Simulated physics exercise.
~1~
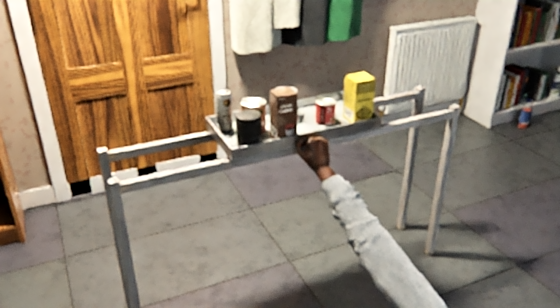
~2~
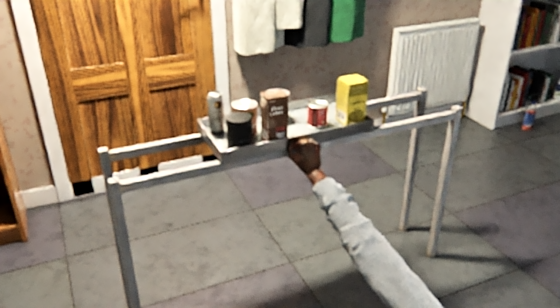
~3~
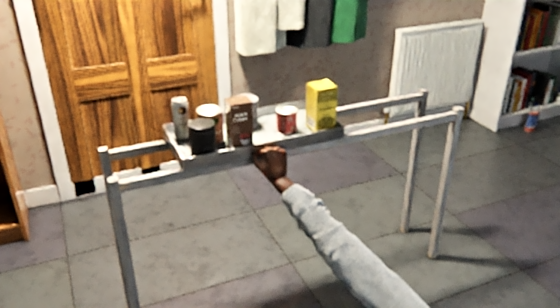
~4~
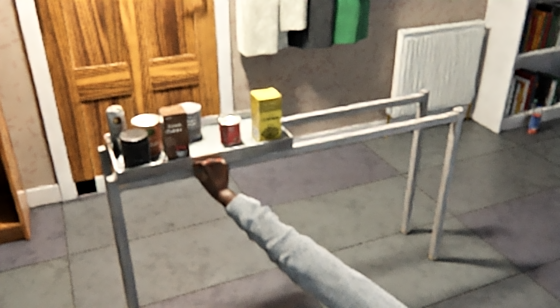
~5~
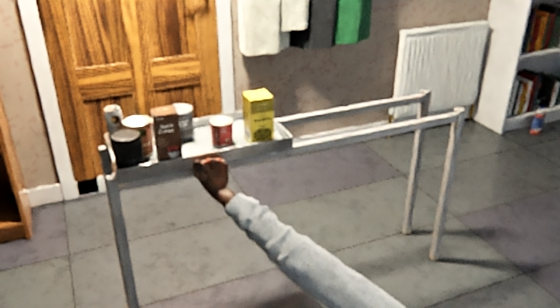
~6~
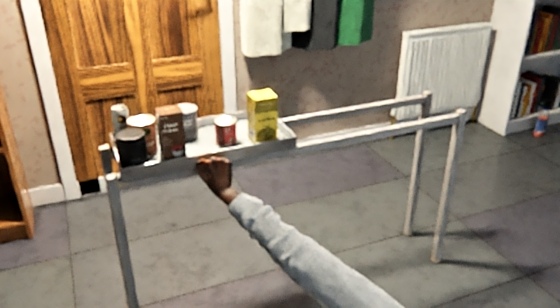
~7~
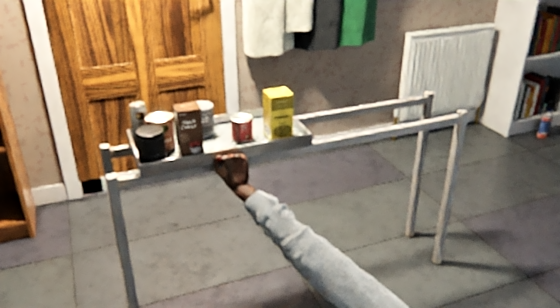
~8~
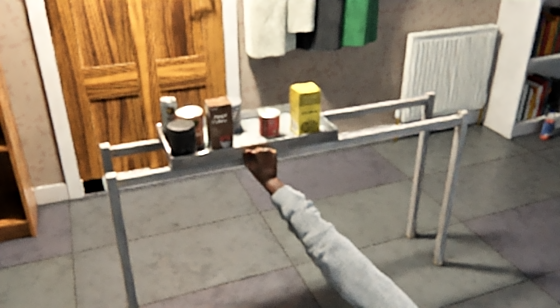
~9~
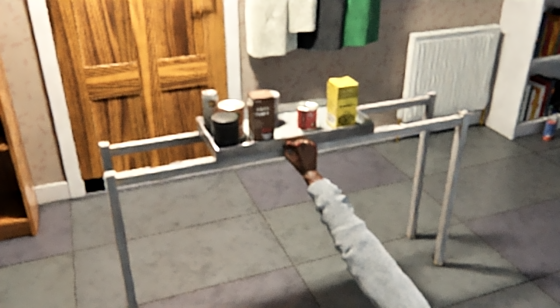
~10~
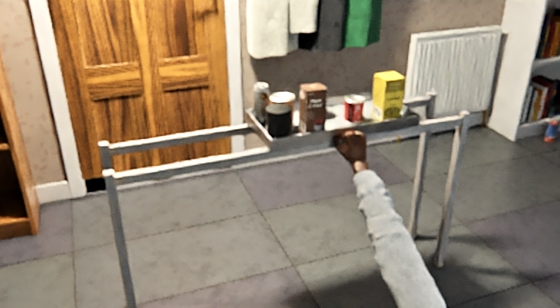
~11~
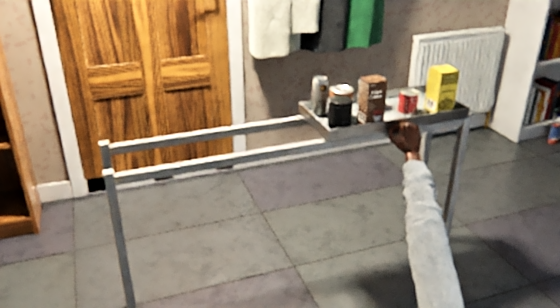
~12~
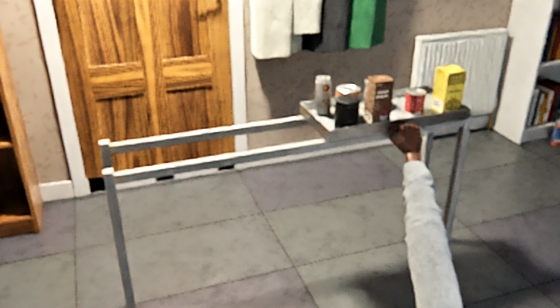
The clip opens on a metal rack standing before a wooden door, with a sleeved arm gripping a tray that carries a yellow carton, a brown carton and several tins and jars. The hand slides the tray left along the rails until it reaches the left end, where it stops. The items stay standing as it rests there briefly. The hand then moves the tray back to the right, past its starting place, all the way to the right end. There it halts, with the visible containers, including the white can, still upright.
